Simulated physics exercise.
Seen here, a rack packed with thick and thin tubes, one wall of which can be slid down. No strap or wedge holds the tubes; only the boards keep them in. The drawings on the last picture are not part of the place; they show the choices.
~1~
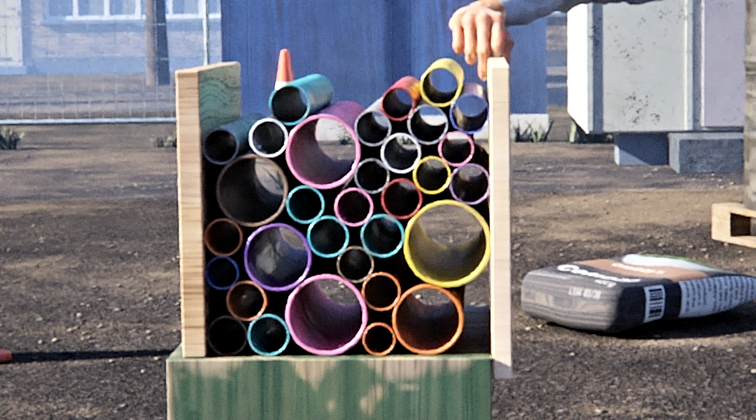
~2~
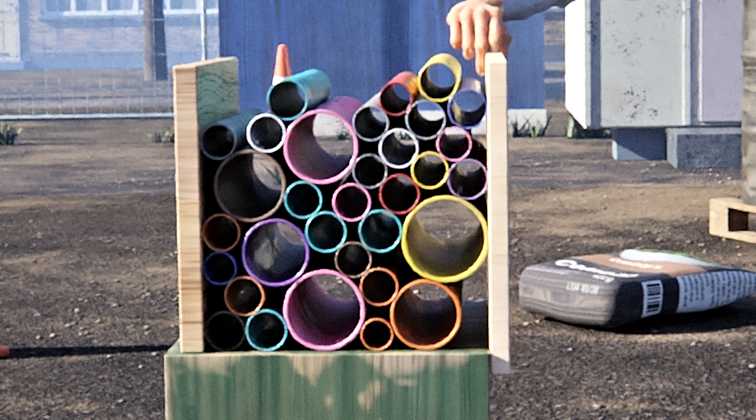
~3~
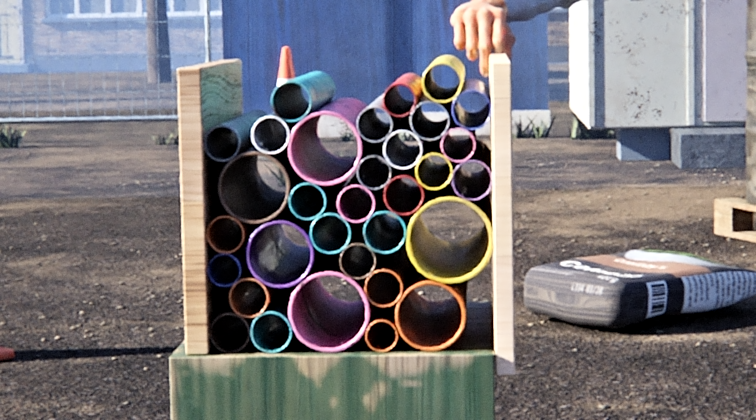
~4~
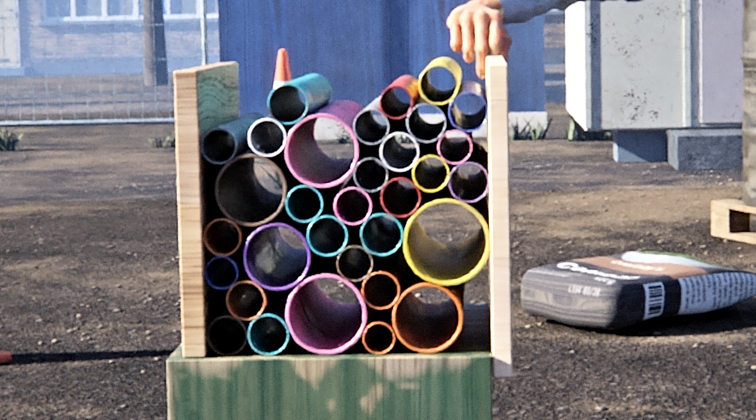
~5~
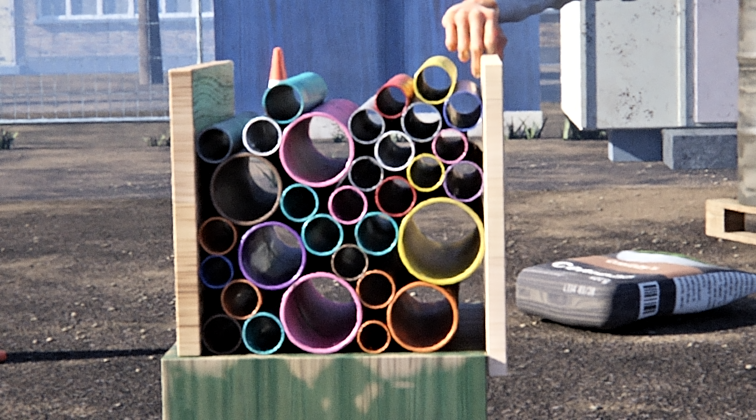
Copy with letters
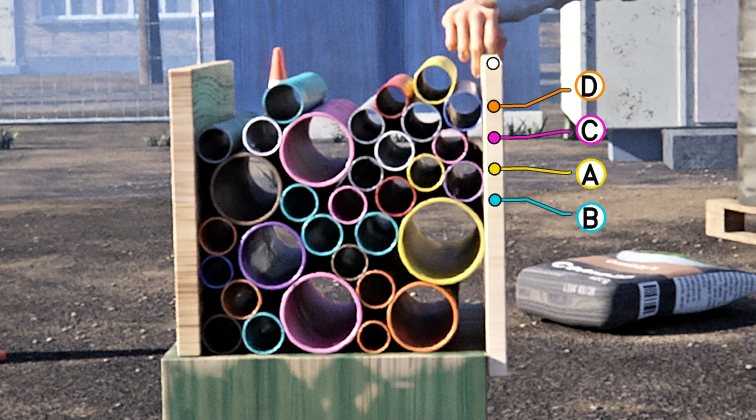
At first, thick and thin coloured tubes sit packed between two upright wooden boards on a green base, with a hand at the top of the right board. The view then shakes slightly from side to side, while the tubes, boards and hand keep their places relative to one another.
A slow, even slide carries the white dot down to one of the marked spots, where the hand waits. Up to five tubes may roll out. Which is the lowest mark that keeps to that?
Down to B.
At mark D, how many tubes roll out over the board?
The count is none.
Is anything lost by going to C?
No, at C.
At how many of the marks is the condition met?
The number is four.
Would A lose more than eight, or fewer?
It loses fewer than eight.
On the marked copy, A at (494, 169); B at (495, 200); C at (494, 137); D at (493, 106); the white dot at (493, 63).
With B. Early on, top of the board (484, 135).
Further on, top of the board (485, 199).
At the end, top of the board (485, 199), three out over the board.
As for the rest, A two out over the board; C none out over the board; D none out over the board.
